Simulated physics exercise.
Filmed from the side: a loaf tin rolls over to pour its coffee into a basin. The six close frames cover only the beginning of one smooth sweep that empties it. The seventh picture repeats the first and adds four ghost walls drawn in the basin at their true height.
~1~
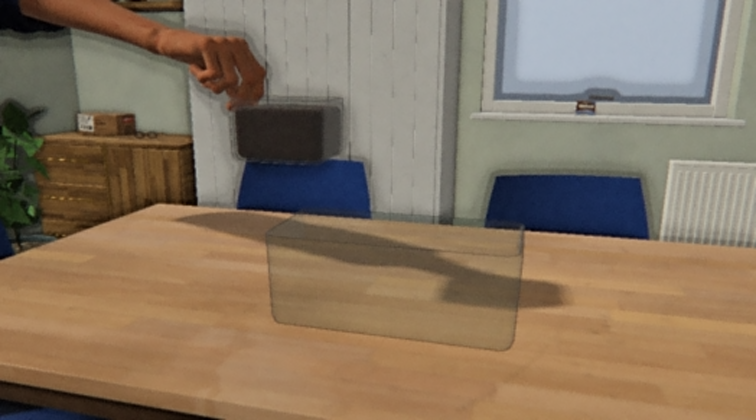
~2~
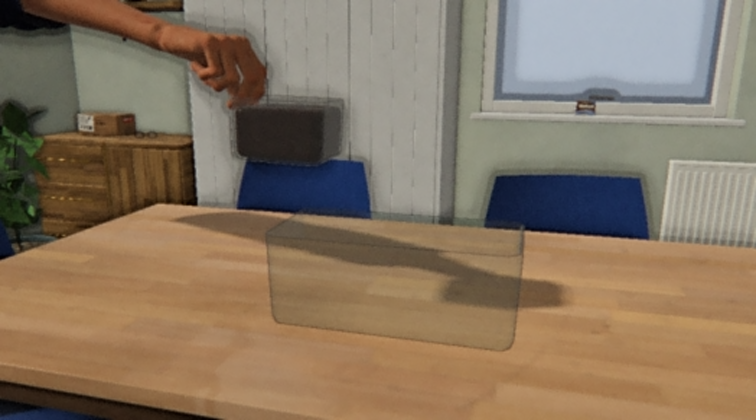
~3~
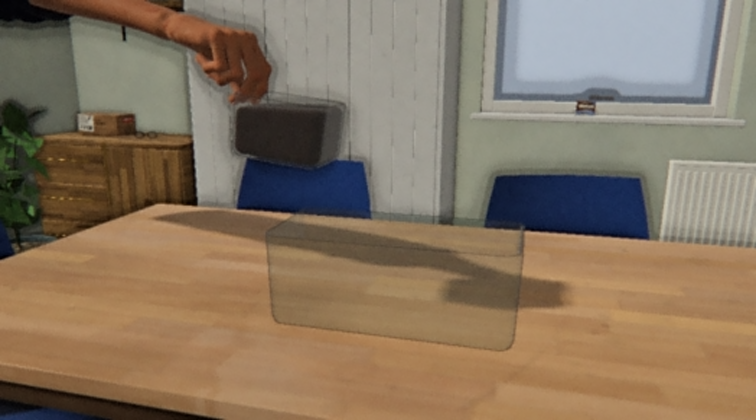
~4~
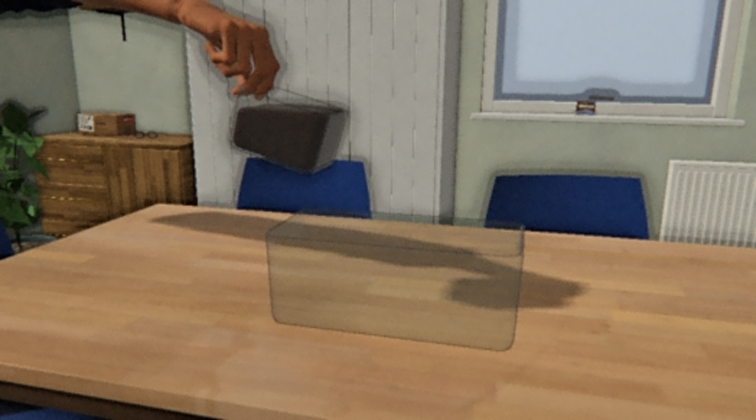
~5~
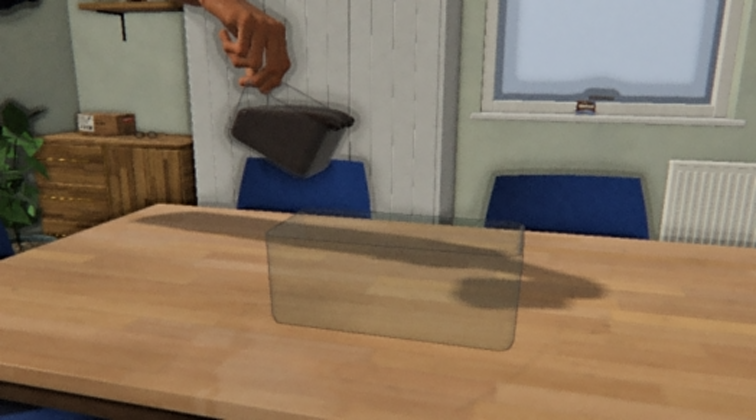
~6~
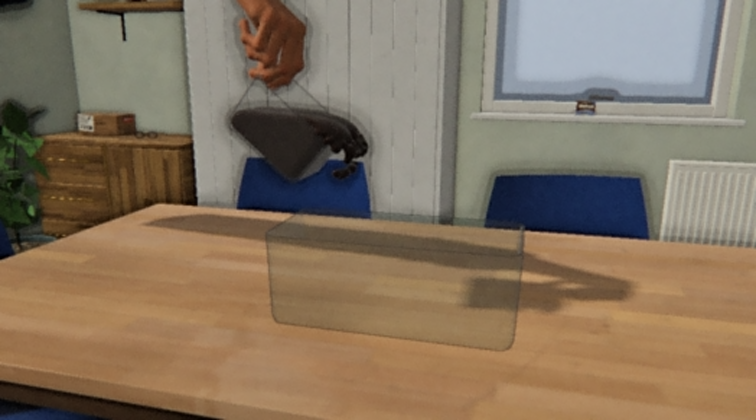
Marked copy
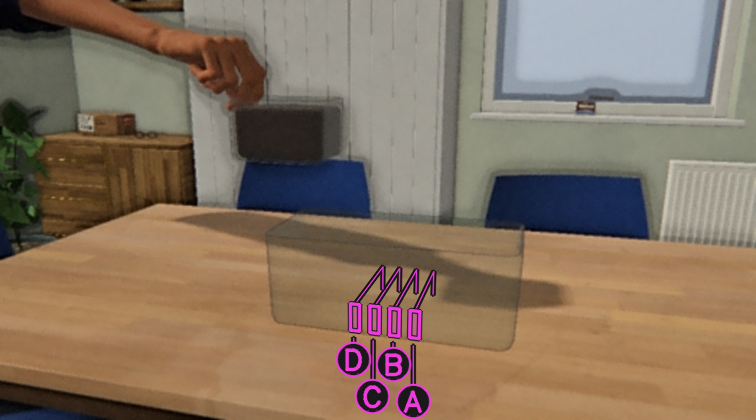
A hand above a clear basin tilts a dark tin until coffee passes its lip.
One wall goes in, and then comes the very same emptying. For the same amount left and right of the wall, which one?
Place C.
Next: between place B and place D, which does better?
The answer is D.
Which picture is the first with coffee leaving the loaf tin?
Picture 5.
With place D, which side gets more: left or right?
More ends on the right.
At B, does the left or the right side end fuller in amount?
The left one.
On the marked copy, A at (413, 345); B at (393, 342); C at (373, 340); D at (353, 337).
For place A, about 88 % ends left of the wall and 12 % right of it.
For place B, about 78 % ends left of the wall and 20 % right of it.
For place C, about 47 % ends left of the wall and 52 % right of it.
For place D, about 32 % ends left of the wall and 68 % right of it.
